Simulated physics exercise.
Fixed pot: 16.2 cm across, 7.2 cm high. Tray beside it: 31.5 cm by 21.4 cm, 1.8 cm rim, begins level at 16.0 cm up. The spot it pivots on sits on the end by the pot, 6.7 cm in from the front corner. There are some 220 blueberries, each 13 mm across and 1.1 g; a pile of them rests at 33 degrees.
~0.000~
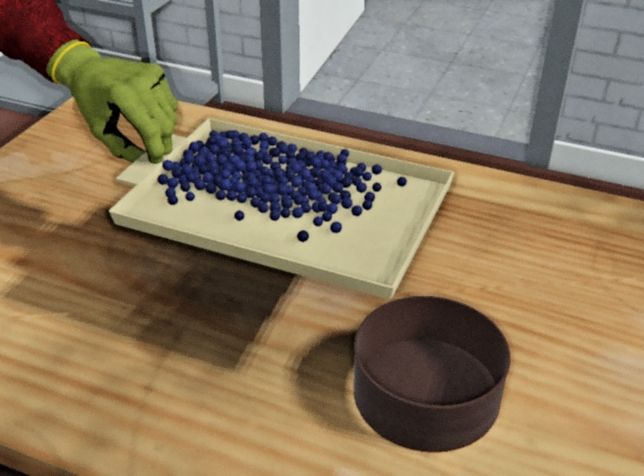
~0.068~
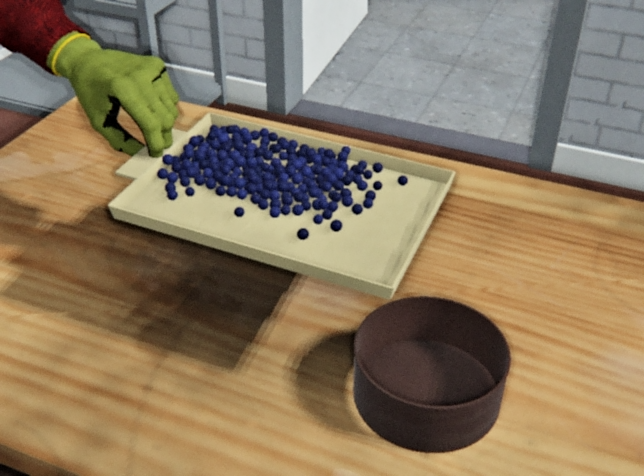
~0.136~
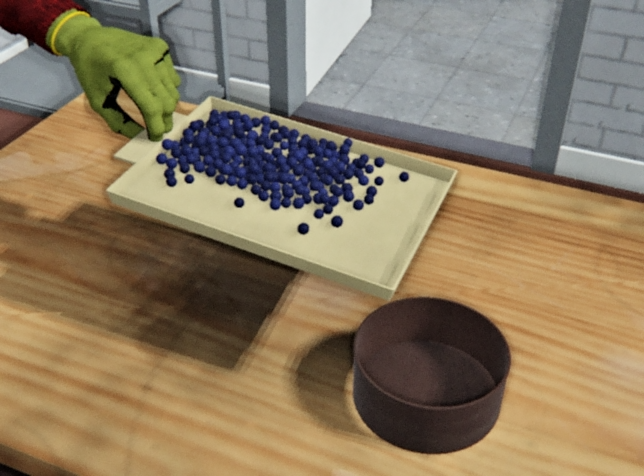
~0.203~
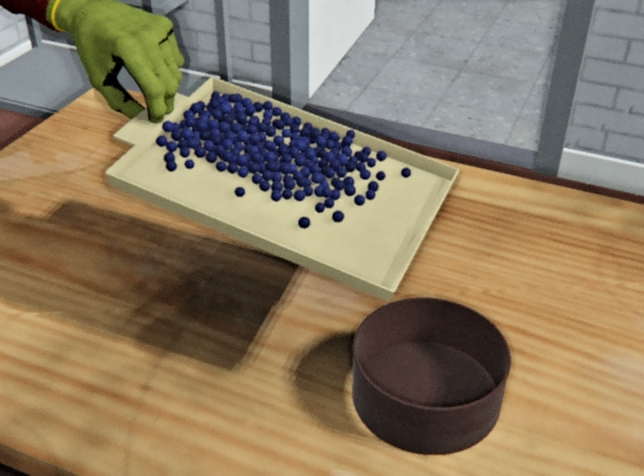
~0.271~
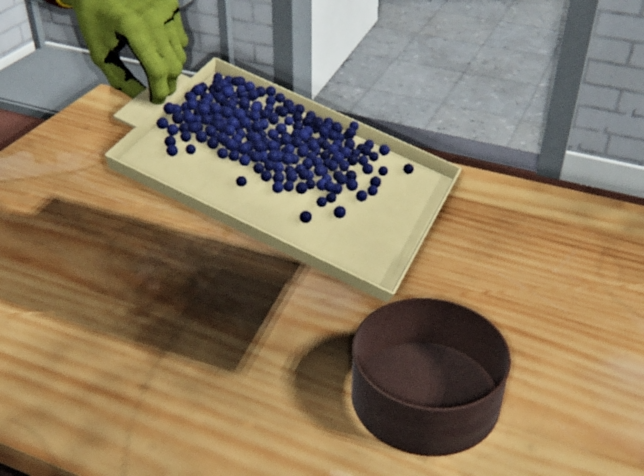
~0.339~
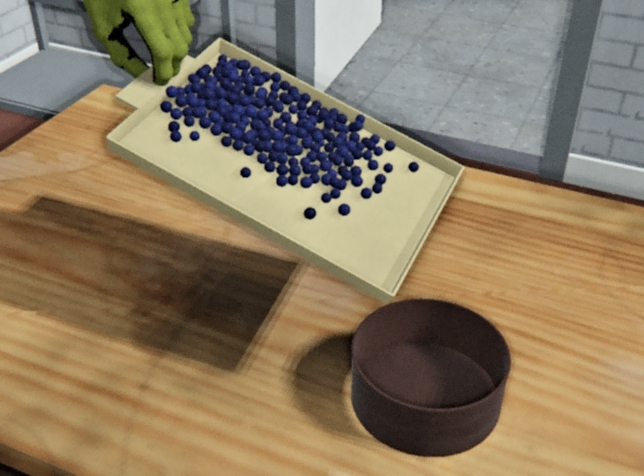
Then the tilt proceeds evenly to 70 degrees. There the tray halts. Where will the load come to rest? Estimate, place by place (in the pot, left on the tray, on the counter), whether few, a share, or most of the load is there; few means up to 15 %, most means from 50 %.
My estimate: Pot: A share, left on the tray: Most, counter: Few.
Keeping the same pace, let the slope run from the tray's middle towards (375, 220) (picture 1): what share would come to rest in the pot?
Around 10 percent of them.
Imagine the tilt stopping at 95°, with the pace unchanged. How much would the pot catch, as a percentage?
I'd put it at close to 80 per cent.
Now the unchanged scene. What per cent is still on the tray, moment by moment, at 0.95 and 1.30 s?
Around 80 first, about 65 after.
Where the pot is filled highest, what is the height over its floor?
It stands at some 2.5 cm.
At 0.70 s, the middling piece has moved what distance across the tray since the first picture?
11 cm.
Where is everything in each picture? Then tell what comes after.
The first picture shows tray tilt 0 degrees, front corners at (113, 210) and (391, 285); middle of the pieces at (269, 173); pot at (432, 347).
The second picture shows tray tilt 1 degrees, front corners at (113, 204) and (391, 285); middle of the pieces at (269, 169).
The third picture shows tray tilt 5 degrees, front corners at (111, 189) and (391, 287), lowest corner right front; middle of the pieces at (270, 159).
The fourth picture shows tray tilt 10 degrees, front corners at (110, 172) and (392, 288), lowest corner right front; middle of the pieces at (271, 147).
The fifth picture shows tray tilt 14 degrees, front corners at (110, 154) and (392, 290), lowest corner right front; middle of the pieces at (274, 135).
The sixth picture shows tray tilt 19 degrees, front corners at (111, 137) and (392, 292), lowest corner right front; middle of the pieces at (278, 123); pot at (431, 350). The tray's pace is about 70 degrees a second.
Then, at 0.70 s, tilt 44 degrees; the tray holds 100 %, the pot 0 %.
After 0.95 s, tilt 61 degrees; the tray holds 80 %, the pot 5 %.
After 1.30 s, tilt 70 degrees; the tray holds 65 %, the pot 30 %.
By 1.9 s all is still; pot 30 %, tray 60 %, counter 5 %.
